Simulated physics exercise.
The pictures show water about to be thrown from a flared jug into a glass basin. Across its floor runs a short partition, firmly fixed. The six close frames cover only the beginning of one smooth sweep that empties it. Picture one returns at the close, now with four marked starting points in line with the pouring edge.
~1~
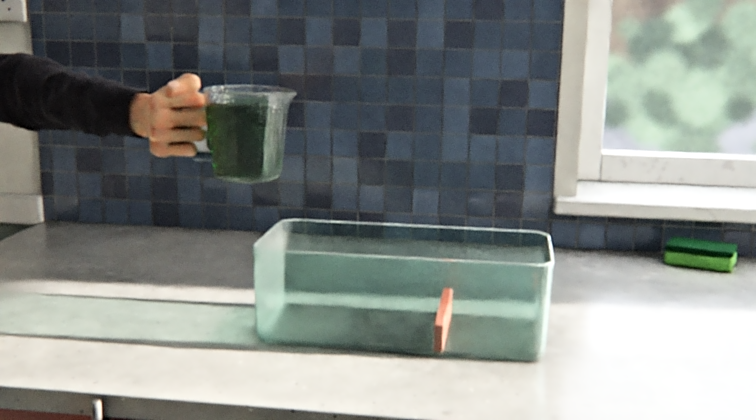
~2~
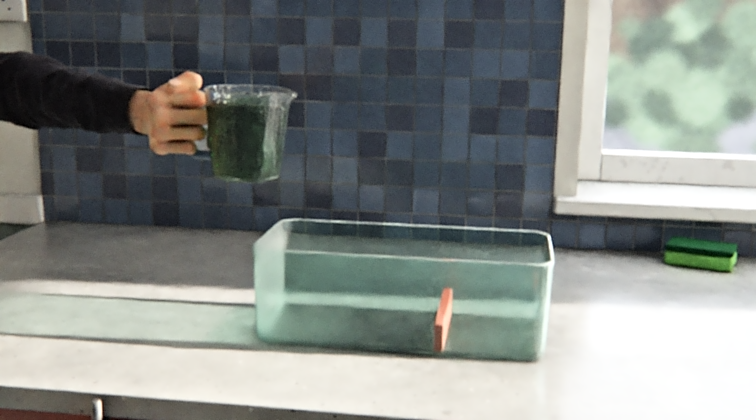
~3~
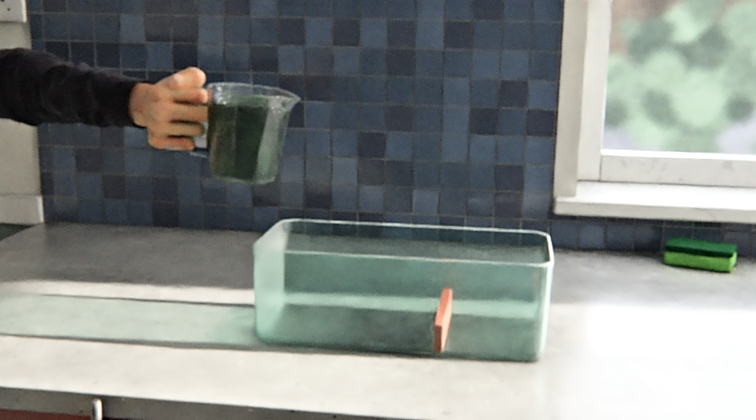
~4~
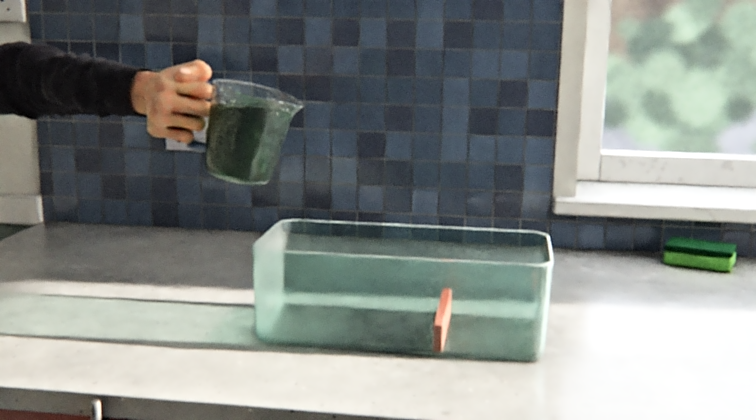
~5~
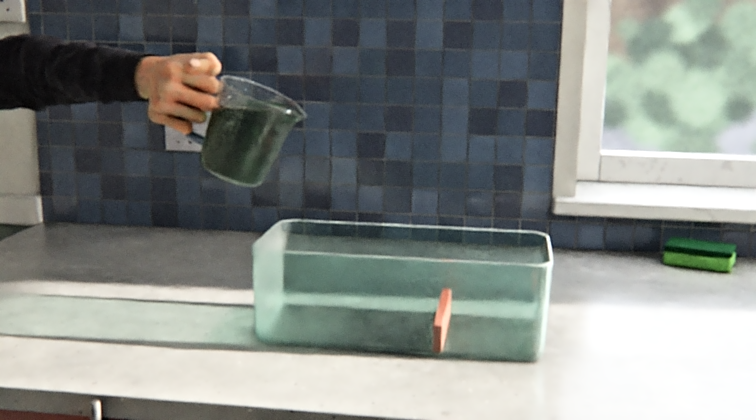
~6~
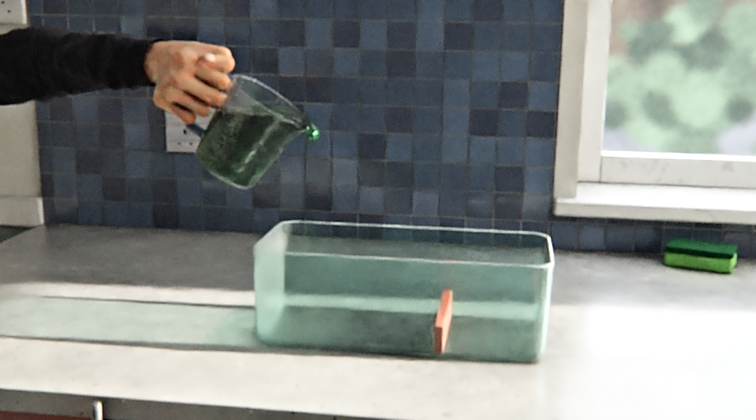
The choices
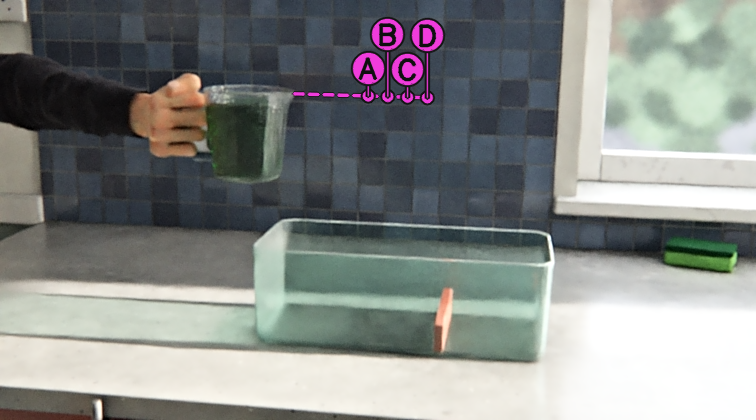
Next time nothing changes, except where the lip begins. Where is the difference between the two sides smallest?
Go for B.
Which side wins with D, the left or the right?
The right side.
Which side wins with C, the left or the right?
More ends on the right.
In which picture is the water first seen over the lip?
Picture 6.
On the marked copy, A at (368, 96); B at (387, 96); C at (407, 97); D at (427, 97).
With A, about 87 % ends left of the wall and 12 % right of it.
With B, about 49 % ends left of the wall and 50 % right of it.
With C, about 19 % ends left of the wall and 81 % right of it.
With D, about 8 % ends left of the wall and 91 % right of it.
